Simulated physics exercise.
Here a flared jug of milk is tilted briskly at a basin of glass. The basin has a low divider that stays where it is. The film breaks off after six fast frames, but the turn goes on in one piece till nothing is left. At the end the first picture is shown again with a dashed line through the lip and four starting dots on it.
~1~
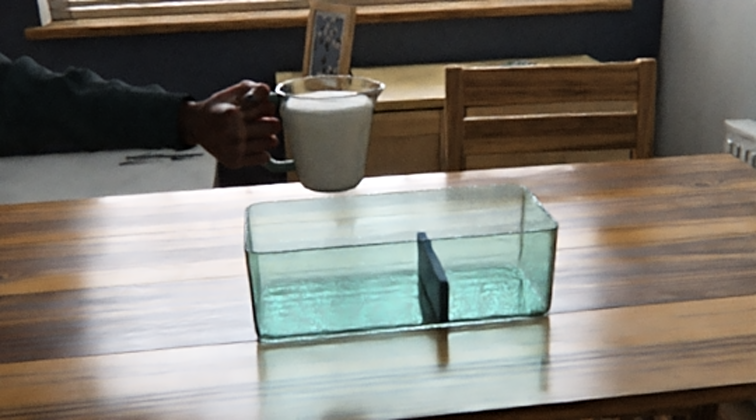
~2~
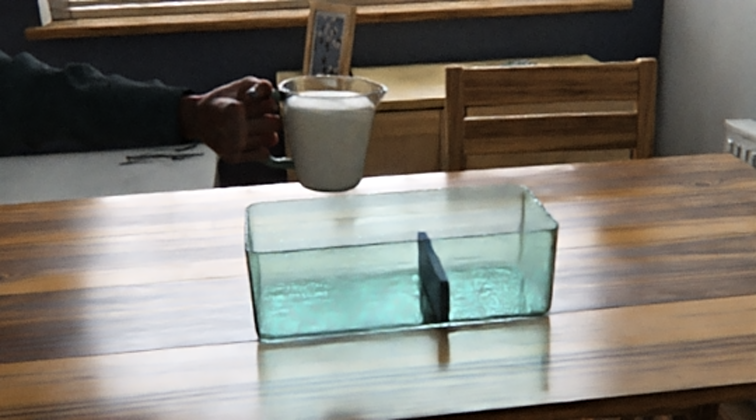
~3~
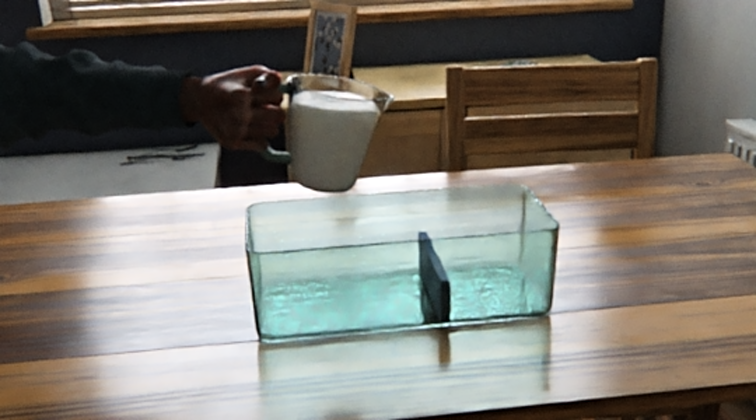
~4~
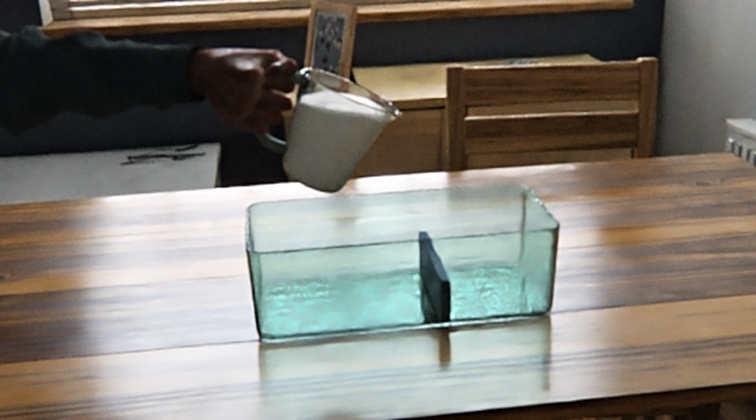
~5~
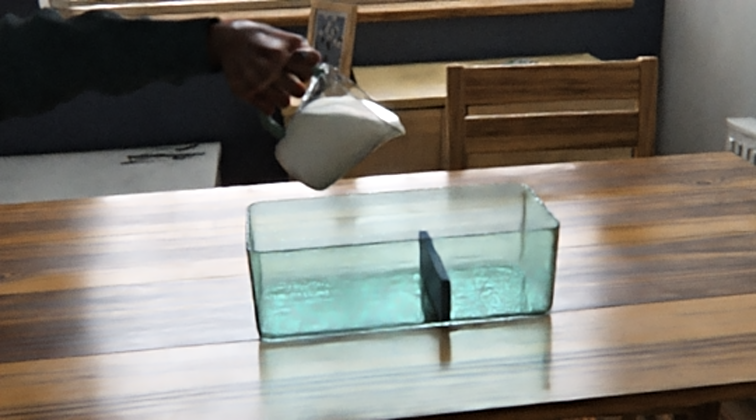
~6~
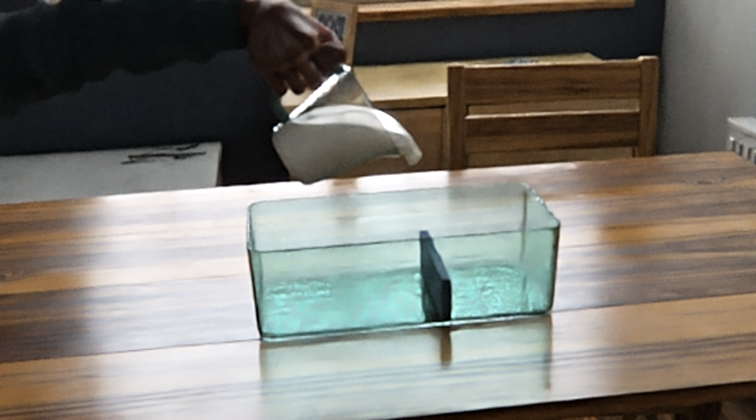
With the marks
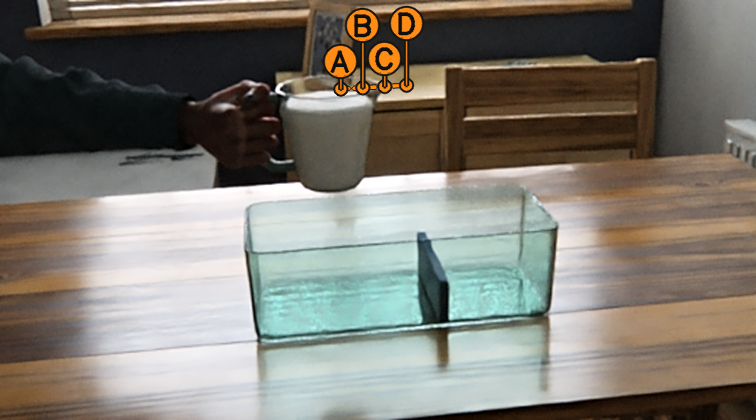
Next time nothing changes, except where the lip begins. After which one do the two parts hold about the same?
D is best.
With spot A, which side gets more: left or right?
More ends on the left.
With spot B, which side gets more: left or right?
The left one.
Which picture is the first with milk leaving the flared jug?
Picture 5.
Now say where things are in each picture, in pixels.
In the first picture, upright, lip at (383, 86); basin from (255, 339) to (550, 312); top of the wall at (432, 254); nothing has left yet.
In the second picture, tipped about 3°, lip at (386, 89); nothing has left yet.
In the third picture, tipped about 12°, lip at (393, 98); nothing has left yet.
In the fourth picture, tipped about 25°, lip at (399, 113); nothing has left yet.
In the fifth picture, tipped about 42°, lip at (402, 132); milk is over the lip, down to (402, 132).
In the sixth picture, tipped about 61°, lip at (398, 154); milk is over the lip, down to (409, 160).
In orange, A at (340, 89); B at (362, 87); C at (384, 86); D at (406, 85).
For spot A, about 89 % ends left of the wall and 6 % right of it; 4 % is lost outside.
For spot B, about 86 % ends left of the wall and 10 % right of it; 4 % is lost outside.
For spot C, about 72 % ends left of the wall and 24 % right of it; 4 % is lost outside.
For spot D, about 52 % ends left of the wall and 43 % right of it; 5 % is lost outside.
